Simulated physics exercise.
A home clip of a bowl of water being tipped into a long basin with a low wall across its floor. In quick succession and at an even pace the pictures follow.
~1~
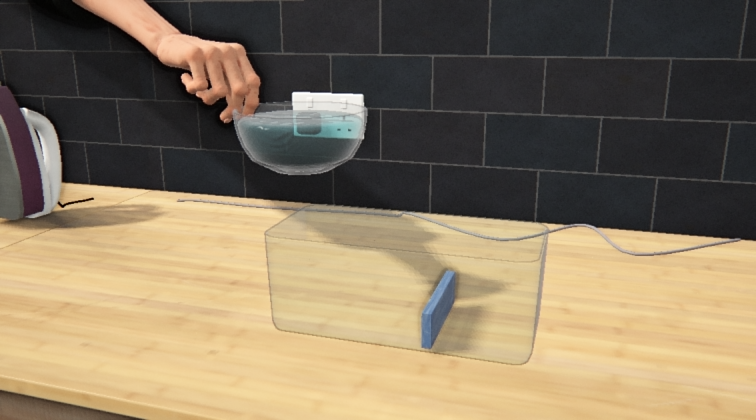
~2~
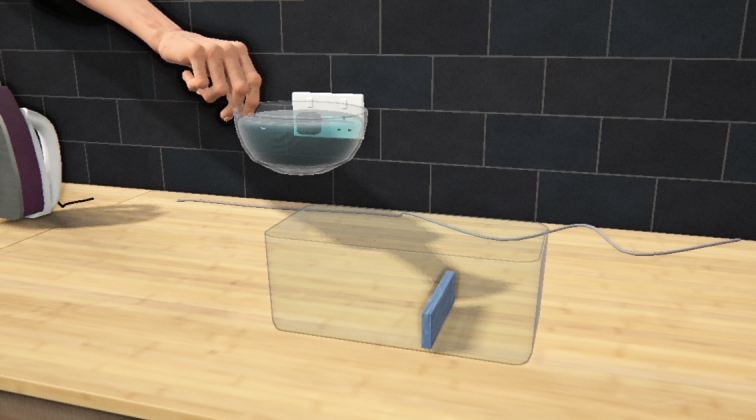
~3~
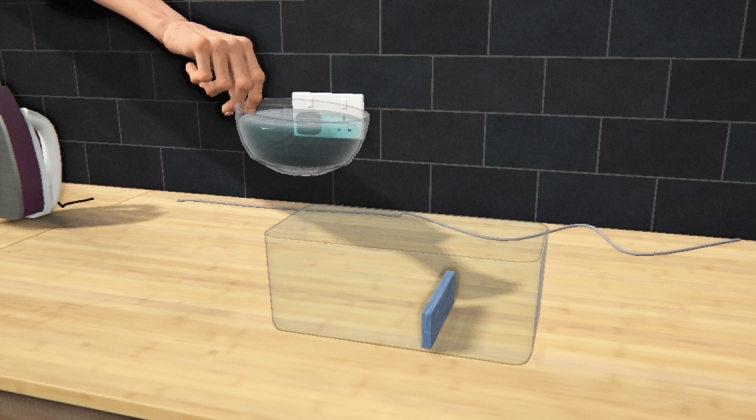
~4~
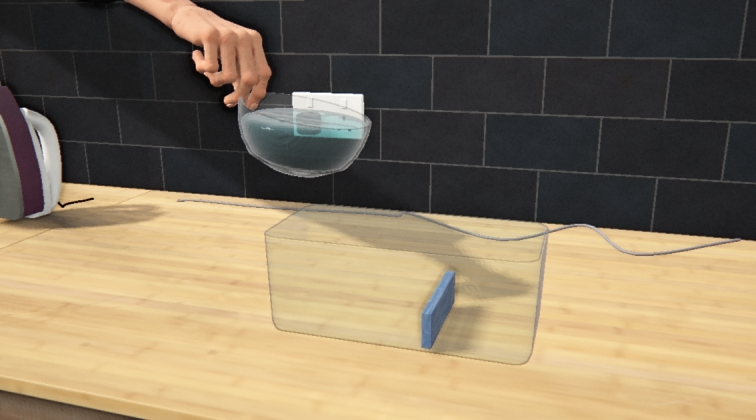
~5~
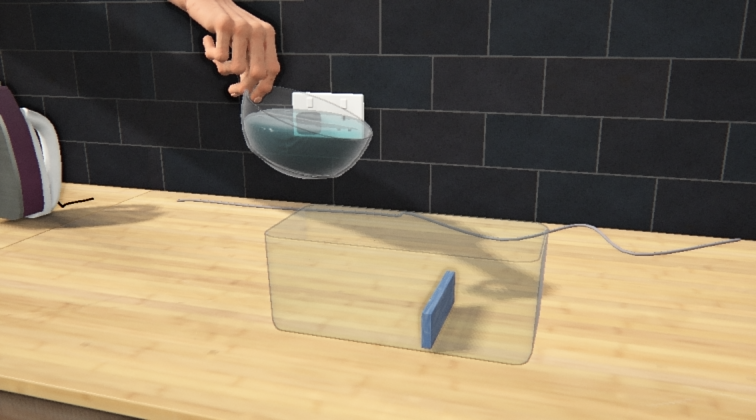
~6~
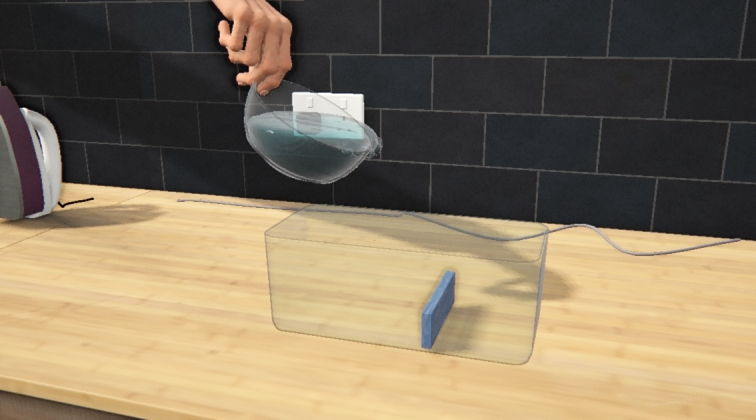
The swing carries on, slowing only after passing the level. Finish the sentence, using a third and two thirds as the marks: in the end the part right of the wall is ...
Less than a third of the whole.
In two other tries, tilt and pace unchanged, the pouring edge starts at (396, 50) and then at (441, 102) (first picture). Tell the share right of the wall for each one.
First place gives some 45 %, second place some 70 %.
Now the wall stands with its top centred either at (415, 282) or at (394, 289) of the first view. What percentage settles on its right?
Roughly 30 % and then 60 %.
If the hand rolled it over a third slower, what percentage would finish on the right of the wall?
Close to 10 out of every hundred.
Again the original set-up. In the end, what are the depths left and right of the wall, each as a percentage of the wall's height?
I get 60 % for the left and 10 % for the right.
A moment on, the bowl is tipped on its side and 16 per cent is still to pour, 58 is left of the wall and 0 right of it.
Next, the bowl is tipped right over and 1 per cent is still to pour, 92 is left of the wall and 3 right of it.
Then the bowl is tipped right over and 0 per cent is still to pour, 88 is left of the wall and 10 right of it.
Later the bowl is tipped right over and 0 per cent is still to pour, 88 is left of the wall and 10 right of it.
In the end 88 per cent lies left of the wall, 10 right of it and 2 outside.
